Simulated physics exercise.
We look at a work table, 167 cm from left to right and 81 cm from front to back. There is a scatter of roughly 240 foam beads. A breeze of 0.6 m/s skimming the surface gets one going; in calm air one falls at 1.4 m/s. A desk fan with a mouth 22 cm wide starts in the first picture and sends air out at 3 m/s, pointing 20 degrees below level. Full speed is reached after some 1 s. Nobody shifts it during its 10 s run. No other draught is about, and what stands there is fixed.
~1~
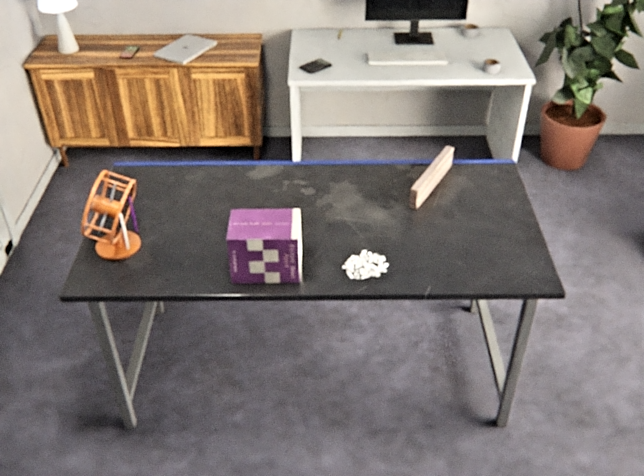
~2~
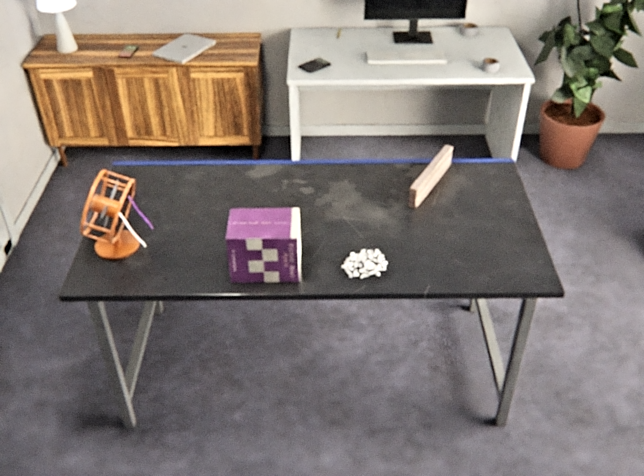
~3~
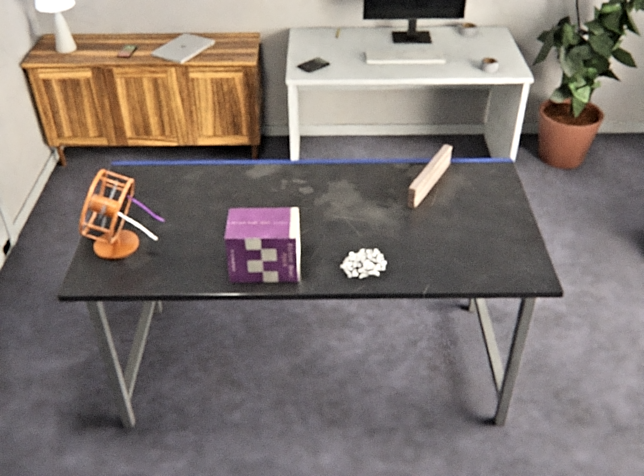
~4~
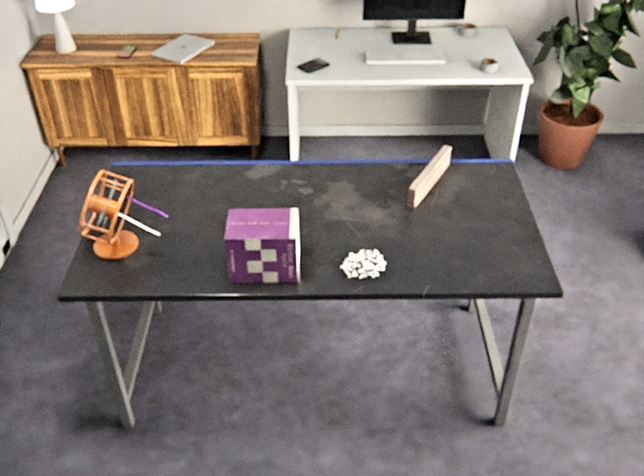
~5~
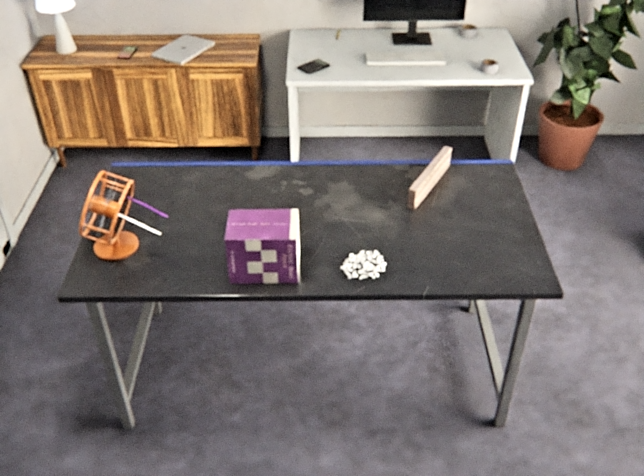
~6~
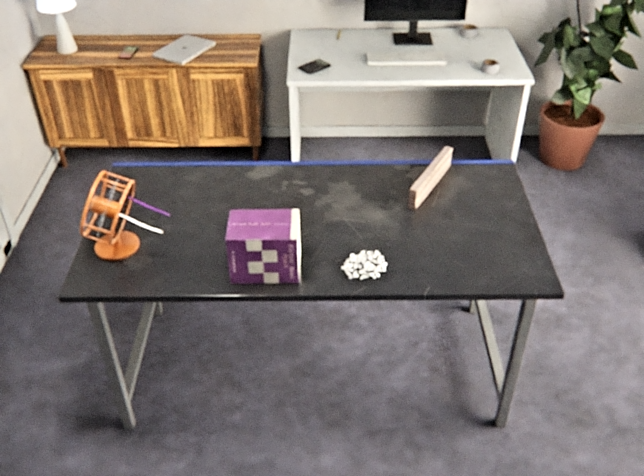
A dark work table held a small orange fan, a purple book, a pile of white beads and a board; the fan's purple and white streamers lifted and fluttered rightward, while the beads stayed still.
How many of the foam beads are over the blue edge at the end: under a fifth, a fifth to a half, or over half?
By then less than a fifth are over the blue edge.
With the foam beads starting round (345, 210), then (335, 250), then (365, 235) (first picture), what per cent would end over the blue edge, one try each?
In turn about 90 %, 0 %, 0 %.
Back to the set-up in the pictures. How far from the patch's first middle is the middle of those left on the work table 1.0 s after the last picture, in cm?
About 0 cm.
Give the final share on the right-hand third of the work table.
Near 1 %.
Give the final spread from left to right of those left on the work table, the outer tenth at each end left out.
Roughly 10 cm.
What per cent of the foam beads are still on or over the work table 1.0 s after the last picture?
Some 100 per cent.
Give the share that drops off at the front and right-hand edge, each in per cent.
About 0 % front, 15 % right-hand.
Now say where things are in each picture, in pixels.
In the first frame, the middle of the foam beads is near (367, 265), none has stirred yet and the mouth of the desk fan is at (109, 208).
In the second frame, the middle of the foam beads is near (365, 265), none has stirred yet and the blue edge is centred on (313, 160).
In the third frame, the middle of the foam beads is near (364, 265), none has stirred yet, the top of a book is at (262, 223) and the top of a board is at (431, 166).
In the fourth frame, the middle of the foam beads is near (364, 266) and none has stirred yet.
In the fifth frame, the middle of the foam beads is near (364, 267) and none has stirred yet.
In the sixth frame, the middle of the foam beads is near (365, 267) and none has stirred yet.
Then, 1.0 s after the last picture, 84 % are on the move or not yet settled, 0 % are over the blue edge; the middle of those still in play is near (368, 267).
Then, 2.2 s after the last picture, 76 % are on the move or not yet settled, 0 % are over the blue edge; the middle of those still in play is near (366, 270).
Then, 4.6 s after the last picture, 68 % are on the move or not yet settled, 0 % are over the blue edge; the middle of those still in play is near (363, 270).
Then, 9.1 s after the last picture, at the end, 0 % are over the blue edge; the middle of those still in play is near (363, 270).
